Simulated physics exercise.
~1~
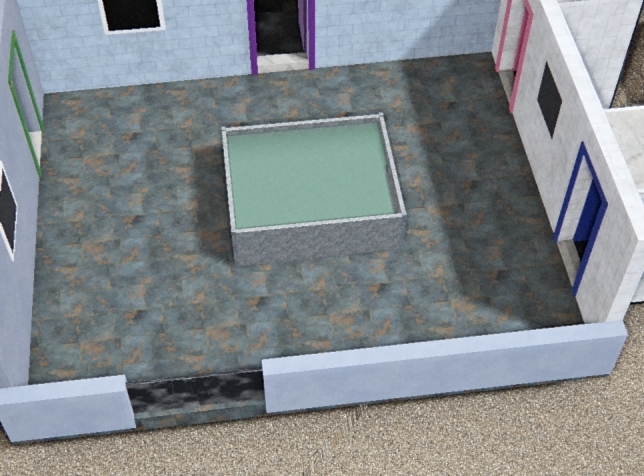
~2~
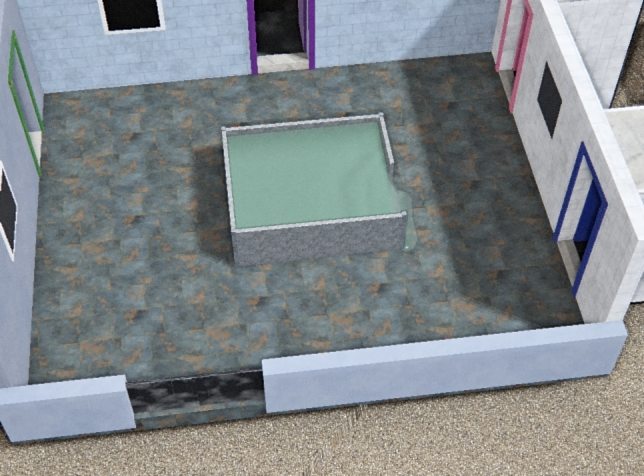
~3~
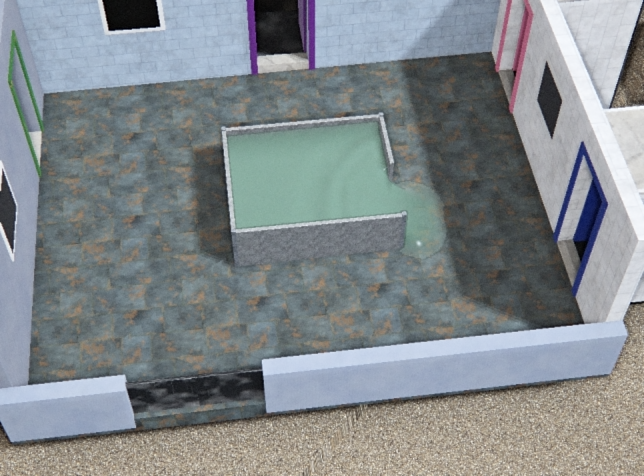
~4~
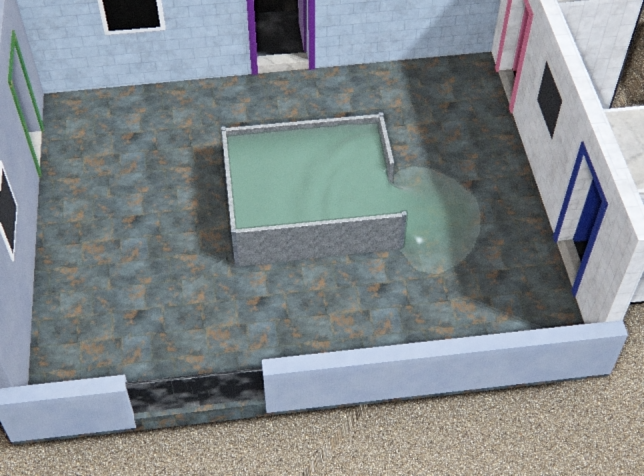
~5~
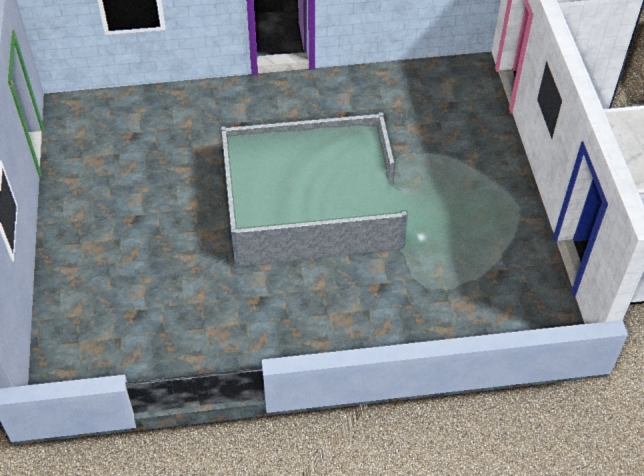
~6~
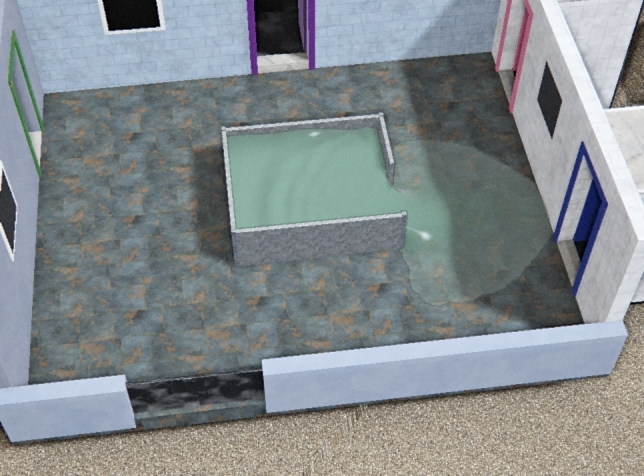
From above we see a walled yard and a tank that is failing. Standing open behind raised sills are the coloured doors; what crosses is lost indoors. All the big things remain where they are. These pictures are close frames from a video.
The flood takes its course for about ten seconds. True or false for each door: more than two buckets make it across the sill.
Blue door: True; green door: True; pink door: True; purple door: False.
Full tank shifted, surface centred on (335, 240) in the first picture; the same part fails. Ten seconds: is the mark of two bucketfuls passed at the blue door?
Result for the blue door: It tops the limit.
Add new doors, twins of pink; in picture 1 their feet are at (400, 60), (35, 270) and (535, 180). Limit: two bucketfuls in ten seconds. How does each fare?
Falls short; falls short; exceeds the limit.
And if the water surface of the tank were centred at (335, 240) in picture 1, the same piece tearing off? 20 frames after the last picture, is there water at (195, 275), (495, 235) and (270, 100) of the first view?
In that order: Dry, flooded, dry.
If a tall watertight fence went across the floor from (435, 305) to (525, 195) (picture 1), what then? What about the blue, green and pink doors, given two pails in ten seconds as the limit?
Log - blue: Below the line; green: Above the line; pink: Above the line.
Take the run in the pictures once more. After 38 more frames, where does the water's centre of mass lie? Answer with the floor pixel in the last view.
At about (362, 212).
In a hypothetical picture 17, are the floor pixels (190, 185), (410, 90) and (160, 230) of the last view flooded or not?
In turn, the points end up high and dry, high and dry and high and dry.
A moment on, water covers 20 % of the floor; the blue door over two buckets in, the green door not reached, the pink door not reached, the purple door not reached.
Next, water covers 25 % of the floor; the blue door far over two buckets in, the green door not reached, the pink door wet at the sill, nothing in, the purple door not reached.
Then, water covers 35 % of the floor; the blue door far over two buckets in, the green door not reached, the pink door under two buckets in, the purple door not reached.
Later, water covers 80 % of the floor; the blue door far over two buckets in, the green door not reached, the pink door over two buckets in, the purple door wet at the sill, nothing in.
In the end, water covers 95 % of the floor; the blue door far over two buckets in, the green door over two buckets in, the pink door over two buckets in, the purple door wet at the sill, nothing in.
